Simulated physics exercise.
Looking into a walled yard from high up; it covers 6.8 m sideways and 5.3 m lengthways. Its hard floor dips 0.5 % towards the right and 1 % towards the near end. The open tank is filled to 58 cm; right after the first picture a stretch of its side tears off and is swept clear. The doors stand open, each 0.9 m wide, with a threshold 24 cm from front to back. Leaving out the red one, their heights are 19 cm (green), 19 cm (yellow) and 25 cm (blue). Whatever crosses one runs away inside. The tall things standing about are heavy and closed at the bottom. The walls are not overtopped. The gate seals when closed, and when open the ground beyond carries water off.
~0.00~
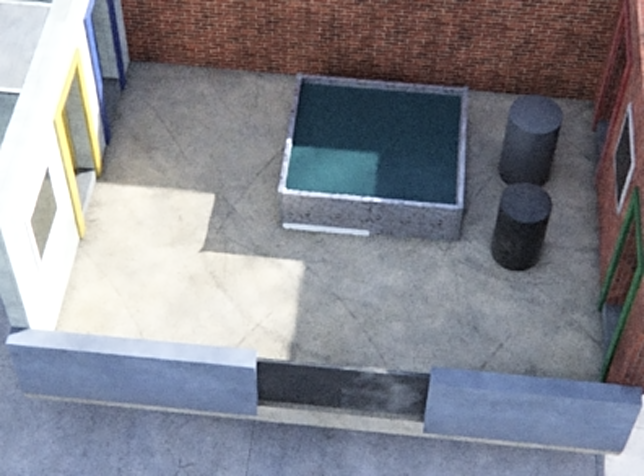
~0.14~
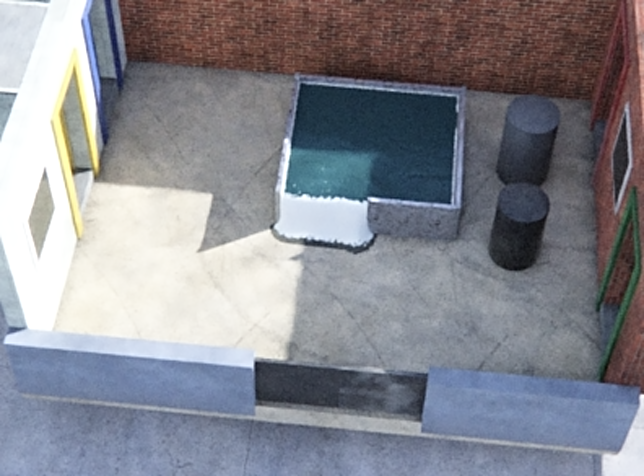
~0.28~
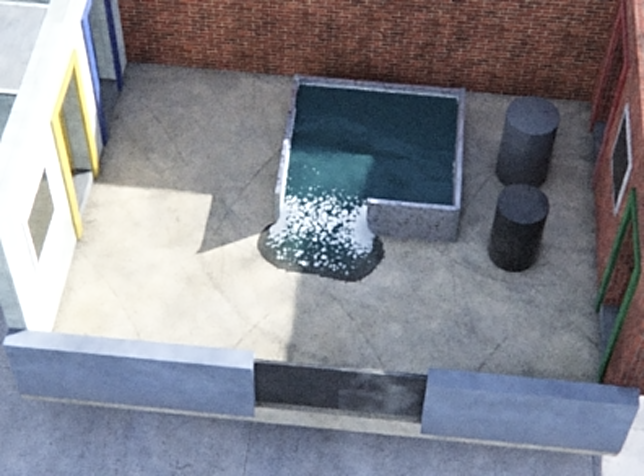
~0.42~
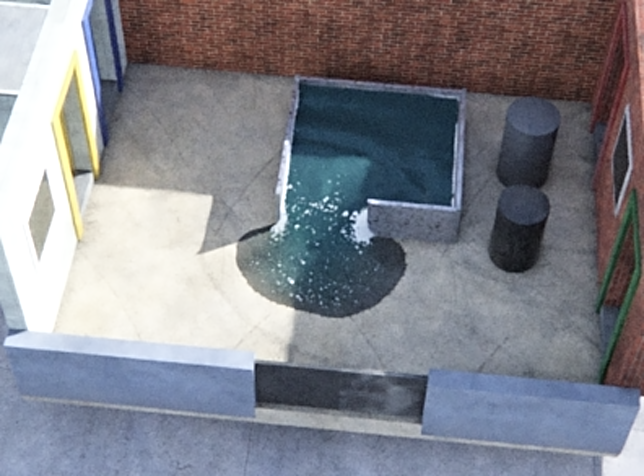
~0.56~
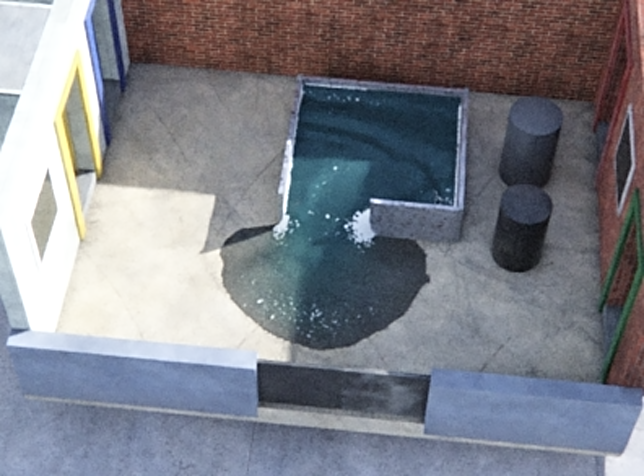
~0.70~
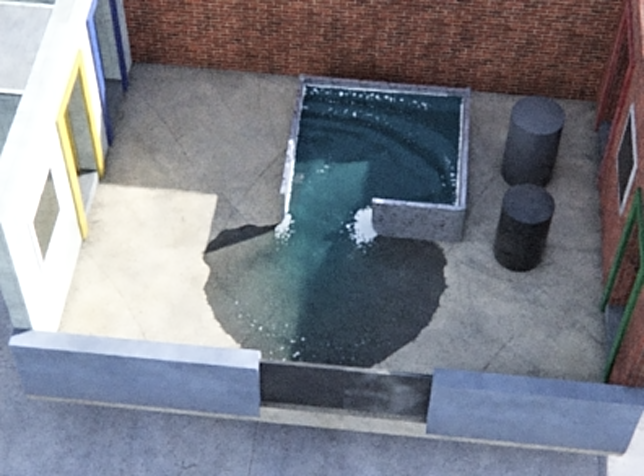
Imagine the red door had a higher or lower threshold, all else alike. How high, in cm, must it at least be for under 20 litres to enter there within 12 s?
At least 6 cm or so.
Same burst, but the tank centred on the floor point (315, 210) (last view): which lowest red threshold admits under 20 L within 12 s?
Some 7.5 cm.
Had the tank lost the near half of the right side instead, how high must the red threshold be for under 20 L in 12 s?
Then roughly 11.0 cm.
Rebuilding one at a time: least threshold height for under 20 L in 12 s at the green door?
Roughly 12.0 cm at green.
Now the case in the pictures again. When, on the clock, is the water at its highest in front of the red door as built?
At about 12.0 s.
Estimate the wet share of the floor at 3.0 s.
Some 40 per cent of it.
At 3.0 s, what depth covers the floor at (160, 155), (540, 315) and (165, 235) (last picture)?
Roughly 0, 2 and 1 cm, in turn.
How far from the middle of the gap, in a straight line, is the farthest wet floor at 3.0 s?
Roughly 4.4 m.
After 1.4 s water covers 25 % of the floor, deepest (33 cm) near (318, 239); it has not reached the red door.
After 3.0 s water covers 40 % of the floor, deepest (33 cm) near (48, 368); it has not reached the red door.
After 12.0 s water covers 95 % of the floor, deepest (13 cm) near (590, 151); 12 cm at the red door, 0 litres in over its 25 cm threshold.
At the red door as built, the water arrived by 4.4 s and peaked near 12 cm at 12.0 s.
With a threshold of 5 cm, 30 litres would have come in within the 12 s; with 7 cm, 11 litres. So under 20 litres takes about 6 cm.
